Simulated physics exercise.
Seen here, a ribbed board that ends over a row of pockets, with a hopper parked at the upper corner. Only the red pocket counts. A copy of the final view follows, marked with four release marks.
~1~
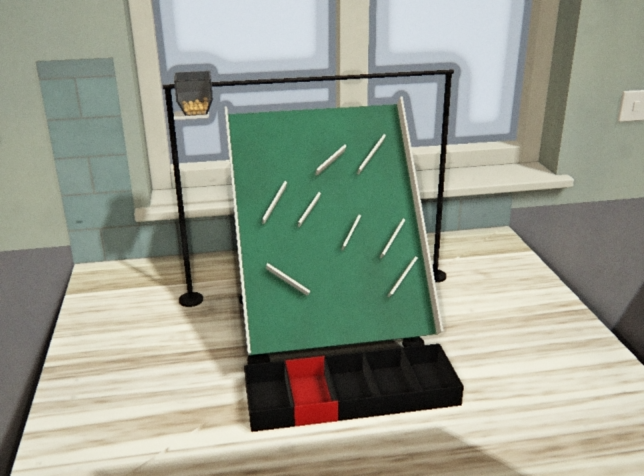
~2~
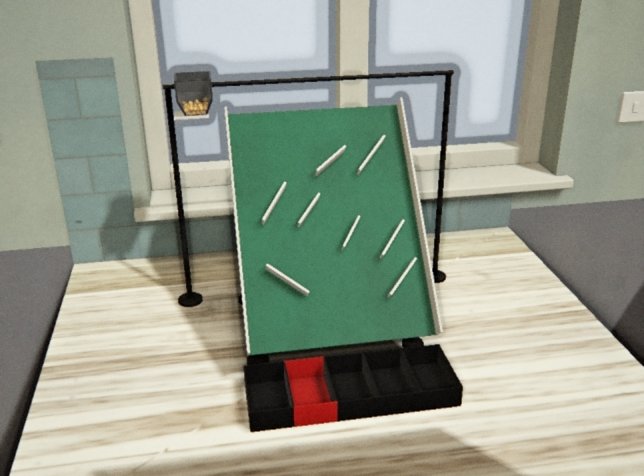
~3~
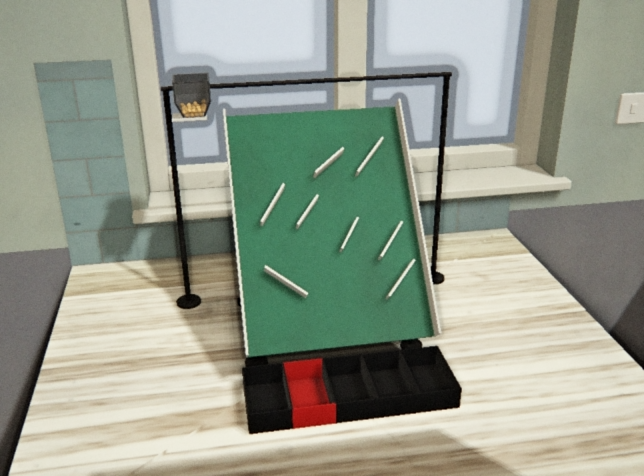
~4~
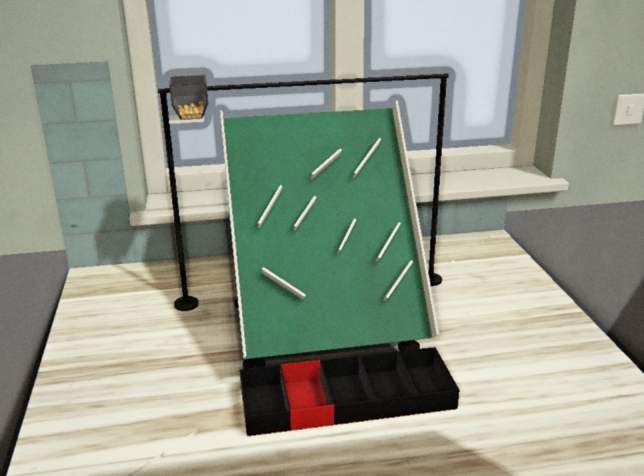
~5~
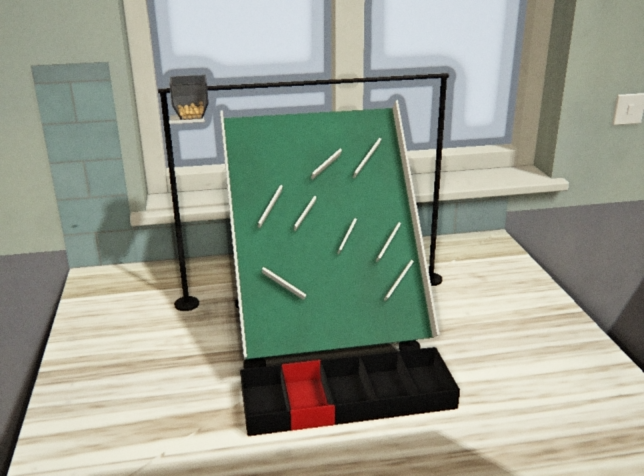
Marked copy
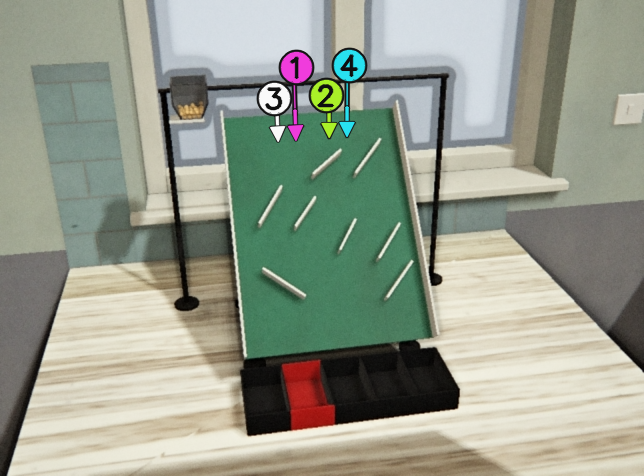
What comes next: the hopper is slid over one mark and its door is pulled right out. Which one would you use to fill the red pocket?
Choose 4.
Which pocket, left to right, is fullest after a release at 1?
It is the third one.
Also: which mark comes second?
2 it is.
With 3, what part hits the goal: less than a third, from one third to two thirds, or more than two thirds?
Less than a third.
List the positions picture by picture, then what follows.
Hopper at (195, 105), dried chickpeas, door shut, in the first frame.
Ribs (317, 170) to (345, 146), (360, 169) to (385, 135), (263, 220) to (286, 182), in the second frame.
Ribs (298, 224) to (318, 195), (342, 248) to (358, 217), (382, 256) to (402, 221), in the third frame.
Ribs (263, 268) to (305, 296), (387, 297) to (412, 261), in the fourth frame.
Red pocket at (313, 417), number 2 of 5 from the left, in the fifth frame.
On the marked copy, mark 1 meets the board at (295, 134); mark 2 meets the board at (329, 132); mark 3 meets the board at (277, 136); mark 4 meets the board at (346, 131).
For mark 1, a stray few in the red pocket, nearly all in other pockets.
For mark 2, about a quarter in the red pocket, most in other pockets, a stray few outside the box.
For mark 3, a stray few in the red pocket, nearly all in other pockets.
For mark 4, about half in the red pocket, about a third in other pockets, a small part outside the box.
